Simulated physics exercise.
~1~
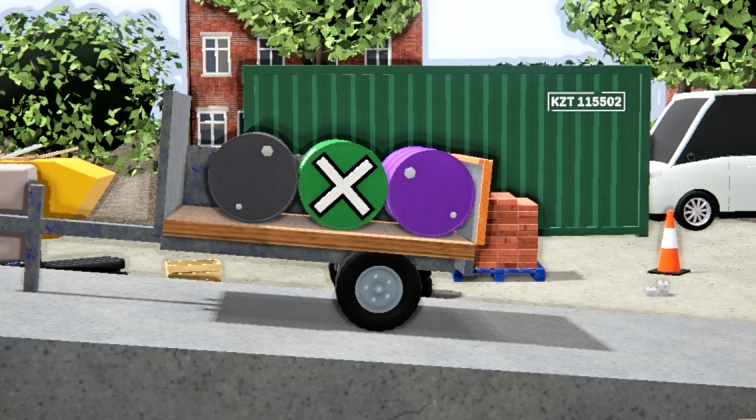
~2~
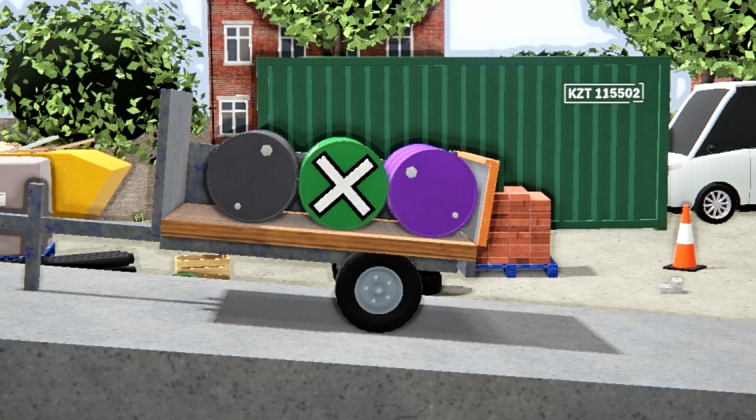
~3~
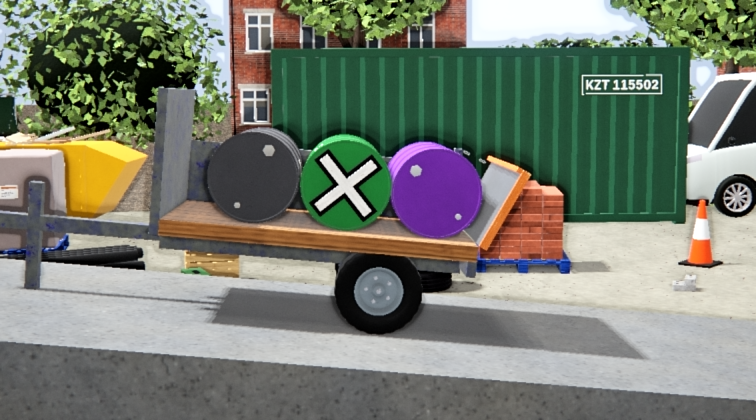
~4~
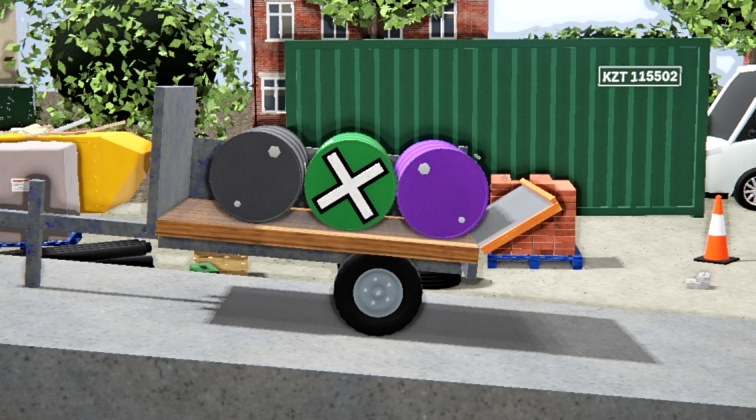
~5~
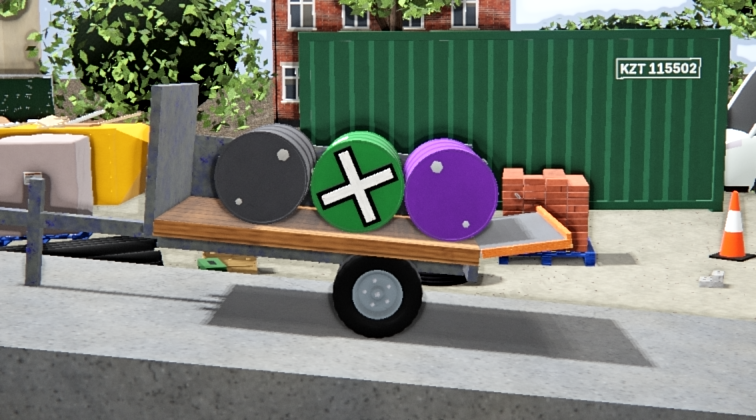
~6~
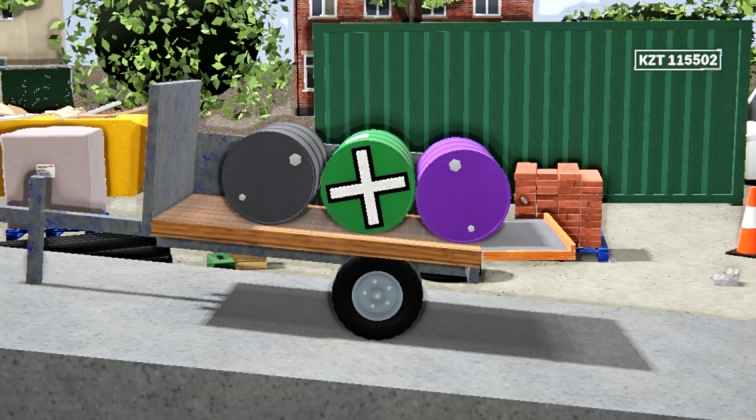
A grey trailer with a wooden bed stands on a road sloping down to the right, seen from the side, before a green container, a brick building and stacked bricks. On it, a dark grey drum, a green one with a white cross and a purple one sit left to right. The orange-edged tailgate swings down rightward to level, the drums roll slightly right, and the view shifts.
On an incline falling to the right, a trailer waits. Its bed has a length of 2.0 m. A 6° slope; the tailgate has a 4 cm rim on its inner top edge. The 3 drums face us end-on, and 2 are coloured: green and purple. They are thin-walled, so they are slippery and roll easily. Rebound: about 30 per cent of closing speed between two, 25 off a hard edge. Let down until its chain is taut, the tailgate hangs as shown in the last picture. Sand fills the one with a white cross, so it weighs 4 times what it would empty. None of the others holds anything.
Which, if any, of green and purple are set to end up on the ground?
Green is going to be contained; purple is going to exit.
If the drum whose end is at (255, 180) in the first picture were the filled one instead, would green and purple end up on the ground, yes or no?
In that scenario: Green does; purple does.
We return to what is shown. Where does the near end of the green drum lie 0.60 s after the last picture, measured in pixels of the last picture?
Estimated pixel position: About (418, 193).
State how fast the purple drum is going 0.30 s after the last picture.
Speed: Approx. 0.5 m/s.
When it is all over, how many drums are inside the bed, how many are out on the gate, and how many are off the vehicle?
That gives 1, then 1, then 1.
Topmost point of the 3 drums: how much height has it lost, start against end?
10 cm.
Then, 0.30 s past the sixth picture, green is on the bed, 60 cm short of the hinge, rolling right; purple is on the gate, 5 cm past the hinge, rolling right; 0 of 3 are out.
Then, 0.60 s past the sixth picture, green is on the bed, 40 cm short of the hinge, rolling right; purple is on the gate, 15 cm past the hinge, rolling right; 0 of 3 are out.
Then, 1.00 s past the sixth picture, green is on the bed, 15 cm short of the hinge, rolling right; purple is on the gate, 40 cm past the hinge, rolling right; 0 of 3 are out.
Then, 1.40 s past the sixth picture, green is on the gate, 5 cm past the hinge, rolling right; purple is dropping off the gate; 1 of 3 is out.
Finally (3.30 s after the last picture), green is on the gate, 20 cm past the hinge; purple is off the vehicle; 1 of 3 is out.
